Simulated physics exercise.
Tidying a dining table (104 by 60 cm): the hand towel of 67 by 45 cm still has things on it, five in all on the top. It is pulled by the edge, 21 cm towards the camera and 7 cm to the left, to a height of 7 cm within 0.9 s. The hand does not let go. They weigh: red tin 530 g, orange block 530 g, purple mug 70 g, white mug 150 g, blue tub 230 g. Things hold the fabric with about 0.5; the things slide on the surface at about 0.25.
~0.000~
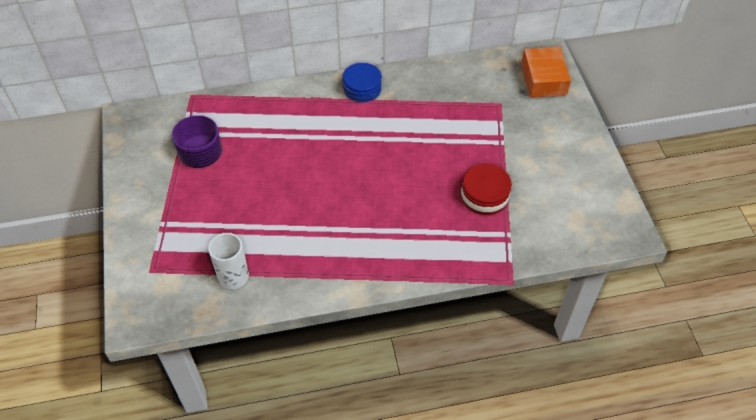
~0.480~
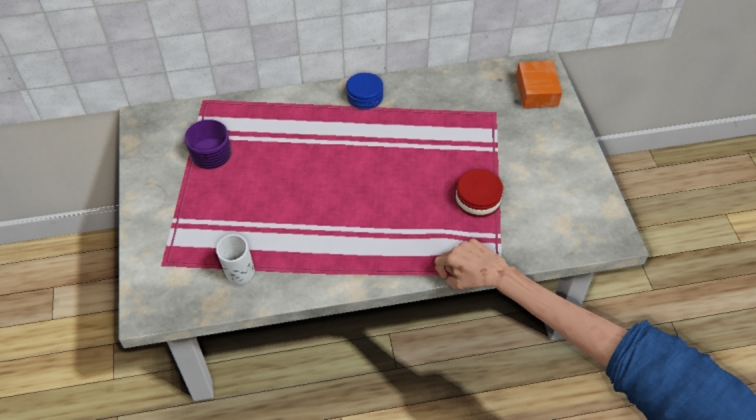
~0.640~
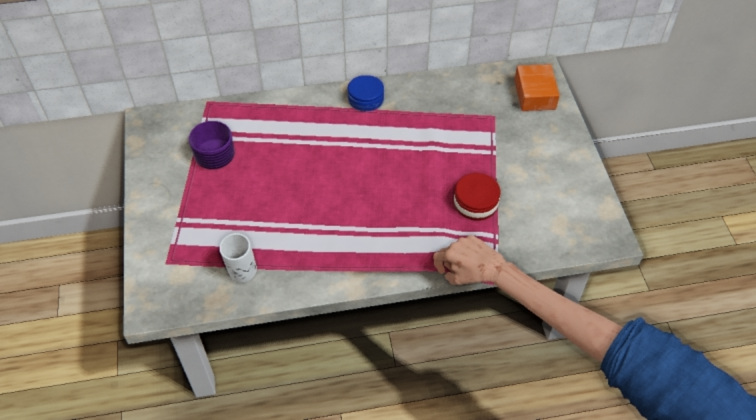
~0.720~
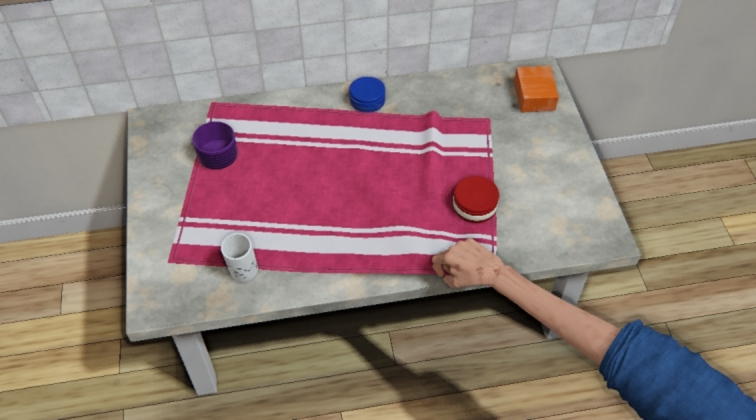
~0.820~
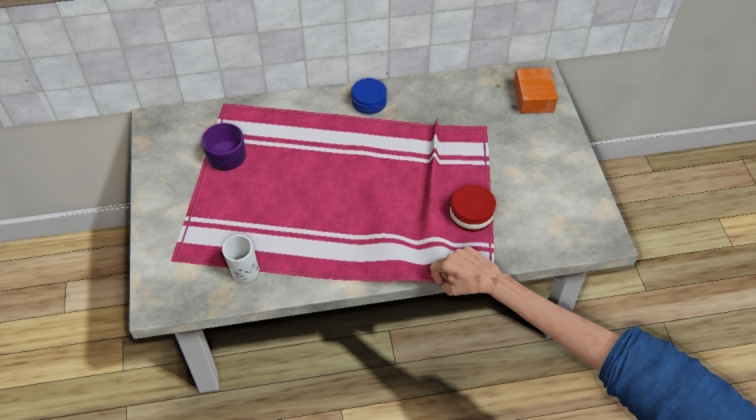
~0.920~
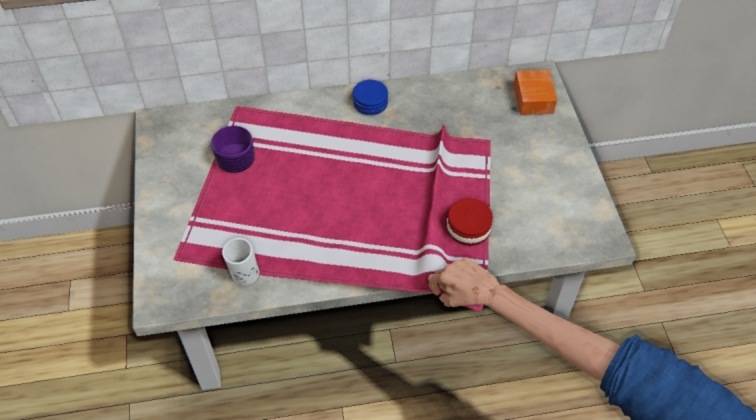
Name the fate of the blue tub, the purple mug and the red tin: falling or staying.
The blue tub keeps to the top, the purple mug keeps to the top, the red tin falls off.
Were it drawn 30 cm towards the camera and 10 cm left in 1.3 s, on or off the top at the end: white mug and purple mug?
In that case: White mug drops off, purple mug stays up.
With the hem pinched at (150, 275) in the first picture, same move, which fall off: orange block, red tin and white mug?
Then: Orange block stays on, red tin remains, white mug goes over.
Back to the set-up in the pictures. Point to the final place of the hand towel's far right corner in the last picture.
Around (554, 241).
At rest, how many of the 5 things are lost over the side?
That makes 1.
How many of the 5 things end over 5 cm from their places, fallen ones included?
That makes 3.
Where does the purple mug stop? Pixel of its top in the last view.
Near (269, 170).
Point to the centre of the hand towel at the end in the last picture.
Around (376, 255).
After 1.1 s, 90 % of the hand towel is still over the top; red tin 13 cm off its start, purple mug 7 cm off its start, white mug 4 cm off its start.
After 1.2 s, 85 % of the hand towel is still over the top; red tin 20 cm off its start, purple mug 11 cm off its start, white mug 6 cm off its start.
After 1.4 s, 75 % of the hand towel is still over the top; red tin 26 cm off its start at (463, 306), purple mug 14 cm off its start at (264, 165), white mug 7 cm off its start at (243, 266).
After 1.5 s, 70 % of the hand towel is still over the top; red tin over the edge, purple mug 15 cm off its start, white mug 7 cm off its start.
After 3.1 s, 70 % of the hand towel is still over the top; red tin over the edge, purple mug 15 cm off its start at (269, 170), blue tub 0 cm off its start at (370, 91), white mug 8 cm off its start at (244, 270).
